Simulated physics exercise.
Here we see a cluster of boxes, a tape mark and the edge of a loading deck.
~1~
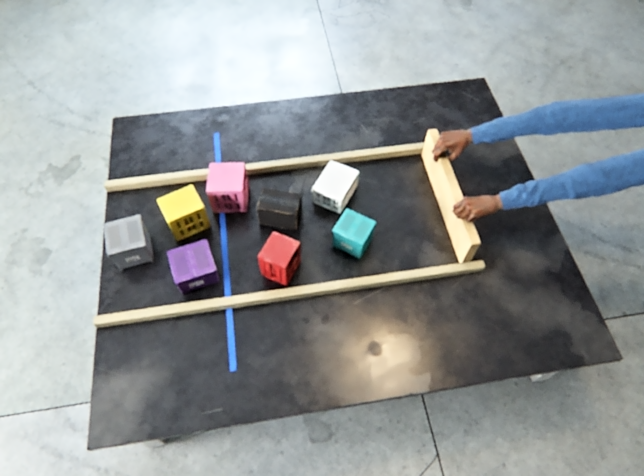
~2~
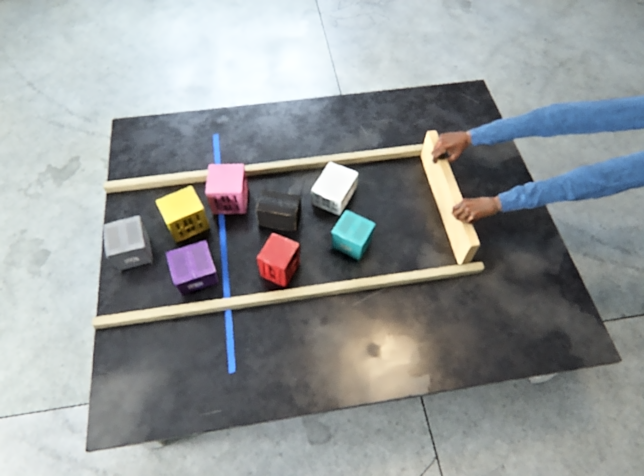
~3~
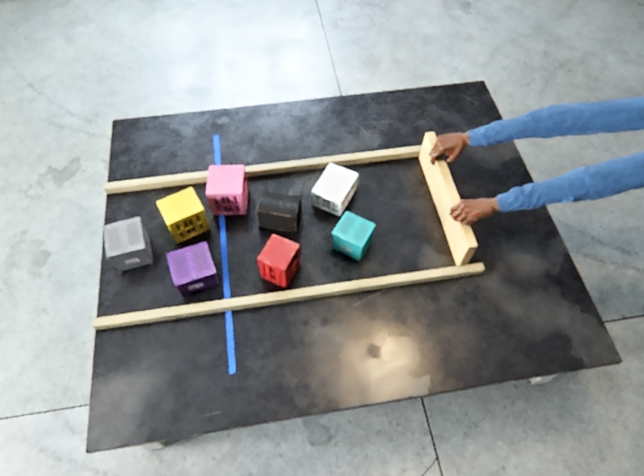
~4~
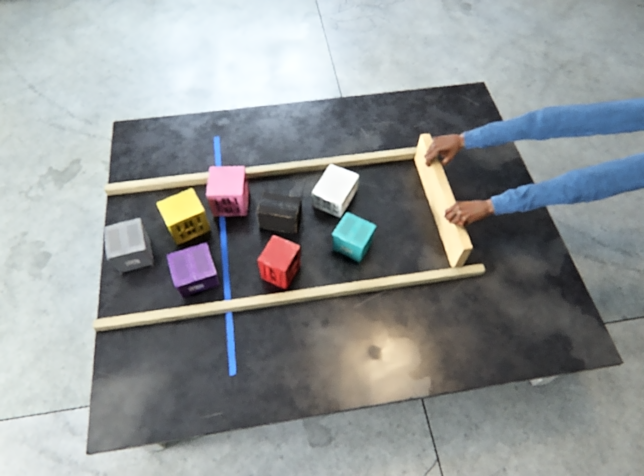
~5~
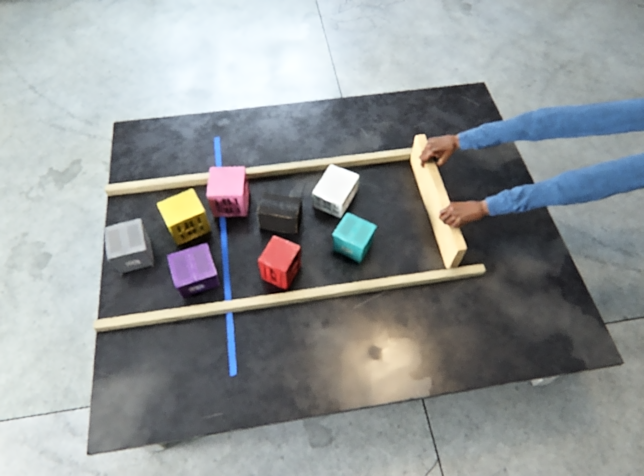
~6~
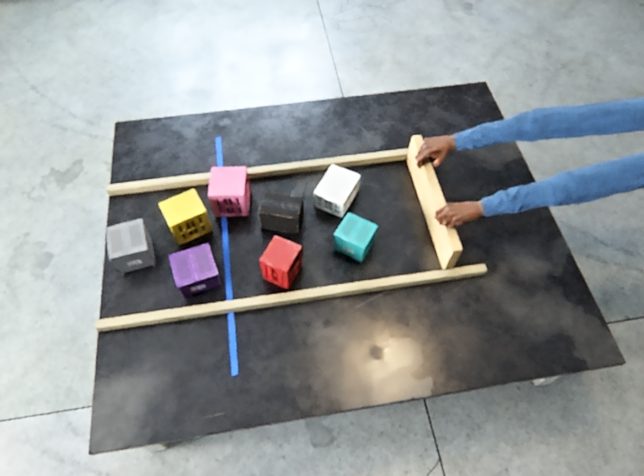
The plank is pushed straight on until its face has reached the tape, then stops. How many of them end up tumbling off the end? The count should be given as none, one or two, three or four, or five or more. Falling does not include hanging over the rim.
Watching this, the number dropping off is nil.
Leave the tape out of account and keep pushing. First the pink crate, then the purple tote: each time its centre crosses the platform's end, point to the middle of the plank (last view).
The pink crate puts it at (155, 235), the purple tote at (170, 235).
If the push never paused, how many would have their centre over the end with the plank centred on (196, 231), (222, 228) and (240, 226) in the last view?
First 1, next 0, last 0.
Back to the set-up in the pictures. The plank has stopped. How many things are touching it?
My count gives 2.
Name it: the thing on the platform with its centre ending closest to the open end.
That would be the grey tote.
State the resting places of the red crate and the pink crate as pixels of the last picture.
Final spots - red crate (186, 282), pink crate (171, 193).
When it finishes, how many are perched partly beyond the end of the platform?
It would come to 1.
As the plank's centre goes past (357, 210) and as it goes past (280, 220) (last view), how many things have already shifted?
Counts: 2 / 5.
A little later, none off yet; grey tote at rest near (132, 247); yellow crate at rest near (186, 217); purple tote at rest near (196, 271).
Next, none off yet; grey tote at rest near (132, 247); yellow crate shifted a little near (177, 220); purple tote shifted a little near (188, 269).
When it is over, the number that fall off is zero.
